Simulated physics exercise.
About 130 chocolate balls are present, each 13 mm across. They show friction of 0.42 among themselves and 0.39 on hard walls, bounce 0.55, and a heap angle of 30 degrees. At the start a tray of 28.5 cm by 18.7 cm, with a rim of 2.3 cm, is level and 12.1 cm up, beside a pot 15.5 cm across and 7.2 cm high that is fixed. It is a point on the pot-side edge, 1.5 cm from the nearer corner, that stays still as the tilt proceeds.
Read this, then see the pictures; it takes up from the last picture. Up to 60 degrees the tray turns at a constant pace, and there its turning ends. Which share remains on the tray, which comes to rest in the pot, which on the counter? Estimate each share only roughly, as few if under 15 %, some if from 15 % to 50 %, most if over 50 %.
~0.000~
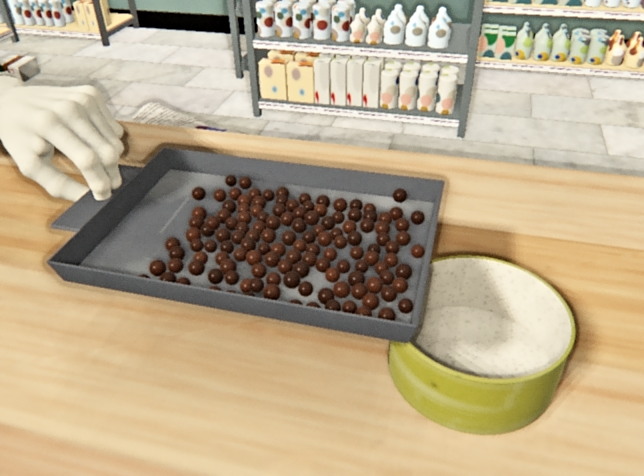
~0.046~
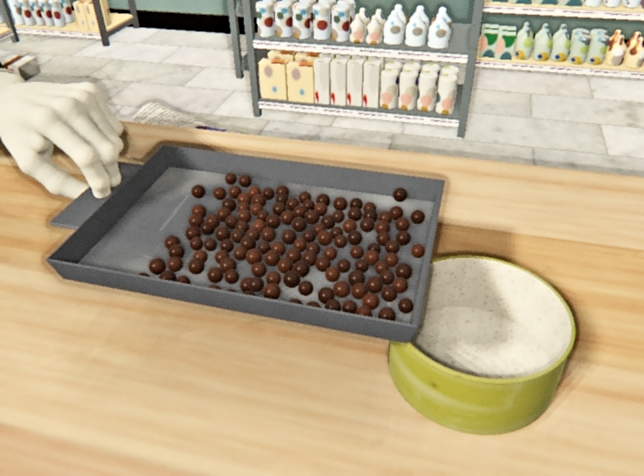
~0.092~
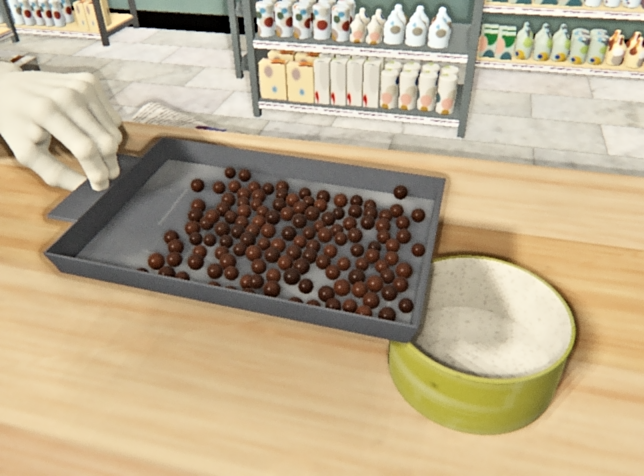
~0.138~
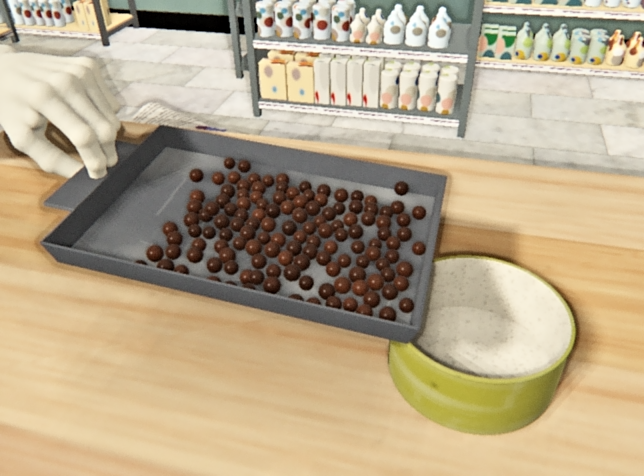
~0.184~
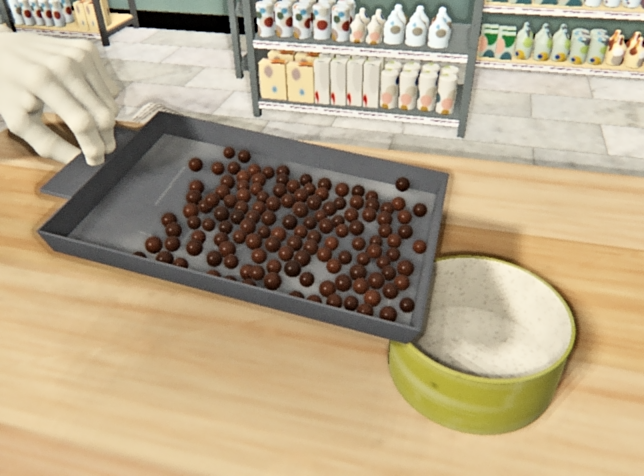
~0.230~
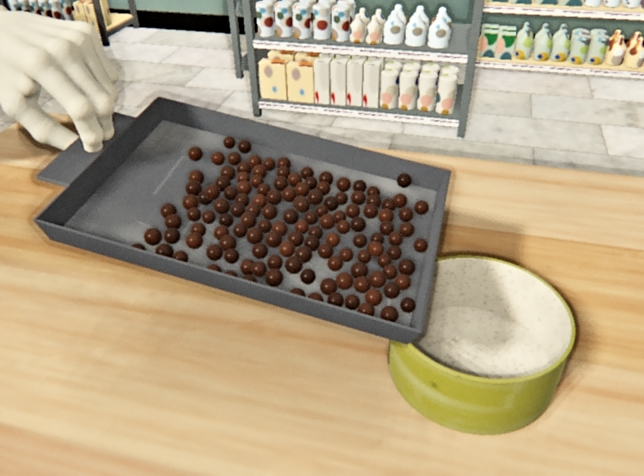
Roughly: Tray most, pot few, counter few.
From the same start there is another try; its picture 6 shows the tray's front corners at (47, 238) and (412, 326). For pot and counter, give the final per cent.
You'd end with pot at 0 and counter at 0.
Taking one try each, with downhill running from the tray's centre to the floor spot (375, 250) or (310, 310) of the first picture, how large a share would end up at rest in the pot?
About 0 per cent on the first try and 0 per cent on the second.
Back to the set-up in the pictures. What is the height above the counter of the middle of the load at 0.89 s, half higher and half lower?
About 20 centimetres.
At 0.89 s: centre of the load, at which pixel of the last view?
Roughly (373, 210).
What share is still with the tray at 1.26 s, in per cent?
Close to 100 in a hundred parts of the load.
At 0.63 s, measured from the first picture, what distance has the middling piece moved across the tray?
About 4 cm.
Then, at 0.63 s, tilt 35 degrees; the tray holds 100 %, the pot 0 %.
After 0.89 s, tilt 50 degrees; the tray holds 100 %, the pot 0 %.
After 1.26 s, tilt 60 degrees; the tray holds 100 %, the pot 0 %.
In the end, at 1.6 s, tray 100 %, pot 0 %, counter 0 %.
